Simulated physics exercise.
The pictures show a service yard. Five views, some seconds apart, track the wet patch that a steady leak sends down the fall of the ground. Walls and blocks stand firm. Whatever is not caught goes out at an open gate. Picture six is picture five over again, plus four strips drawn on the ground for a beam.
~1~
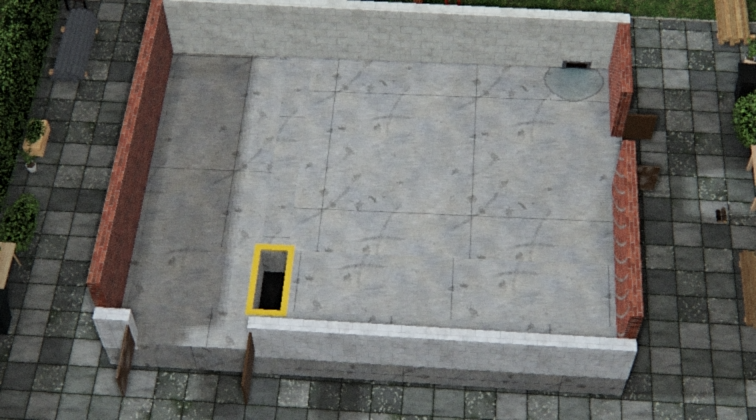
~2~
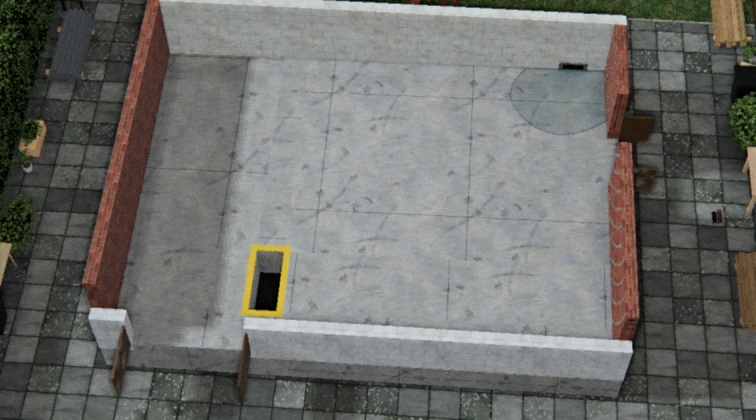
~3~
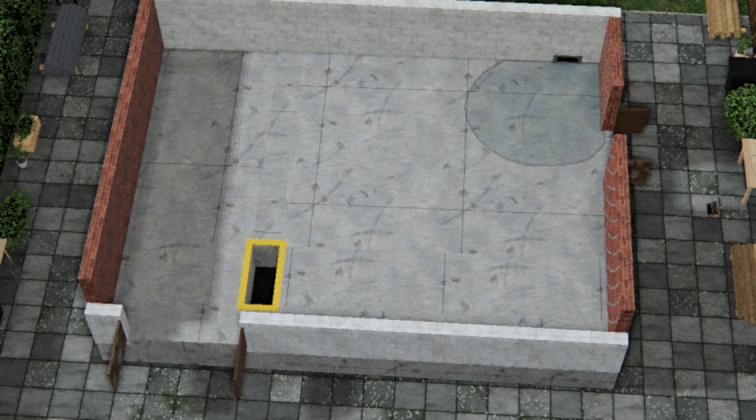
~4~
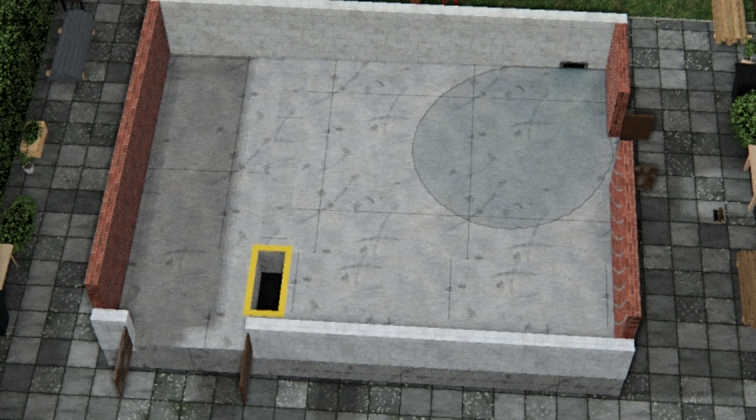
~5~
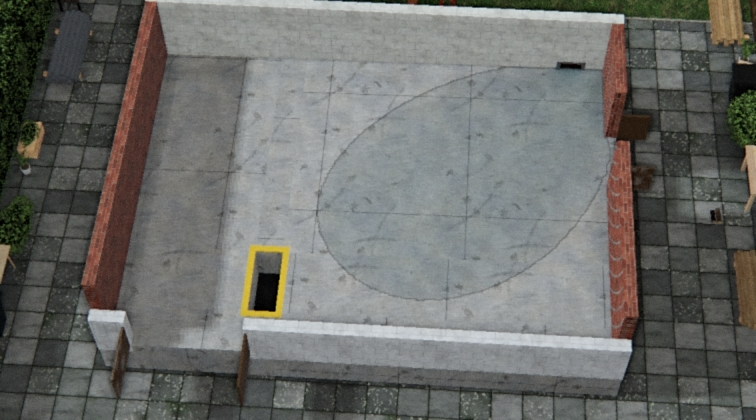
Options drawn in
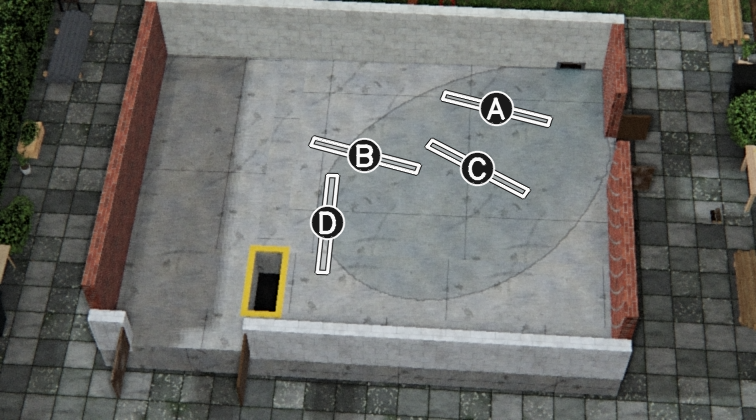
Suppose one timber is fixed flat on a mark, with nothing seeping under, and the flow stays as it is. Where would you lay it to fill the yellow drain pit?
The answer is position B.
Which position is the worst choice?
C it is.
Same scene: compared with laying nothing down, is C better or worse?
It is worse.
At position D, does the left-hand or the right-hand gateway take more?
The left gate.
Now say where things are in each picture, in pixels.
Outfall at (577, 64); yellow drain pit at (270, 280); open gate at (196, 336); open gate at (611, 160); water covers 1 % of the ground and shows as far out as (586, 95); yellow drain pit still dry.
Water covers 4 % of the ground and shows as far out as (525, 117); yellow drain pit still dry.
Water covers 10 % of the ground and shows as far out as (496, 149); yellow drain pit still dry.
Water covers 19 % of the ground and shows as far out as (436, 196); yellow drain pit still dry.
Water covers 35 % of the ground and shows as far out as (381, 290); yellow drain pit still dry.
On the marked copy, A from (444, 95) to (549, 121); B from (312, 141) to (417, 169); C from (429, 143) to (525, 193); D from (322, 272) to (332, 175).
With A, about 25 % of the stream runs into the yellow drain pit, about 74 % out by the gates.
With B, about 36 % of the stream runs into the yellow drain pit, about 62 % out by the gates.
With C, about 15 % of the stream runs into the yellow drain pit, about 85 % out by the gates.
With D, about 26 % of the stream runs into the yellow drain pit, about 73 % out by the gates.
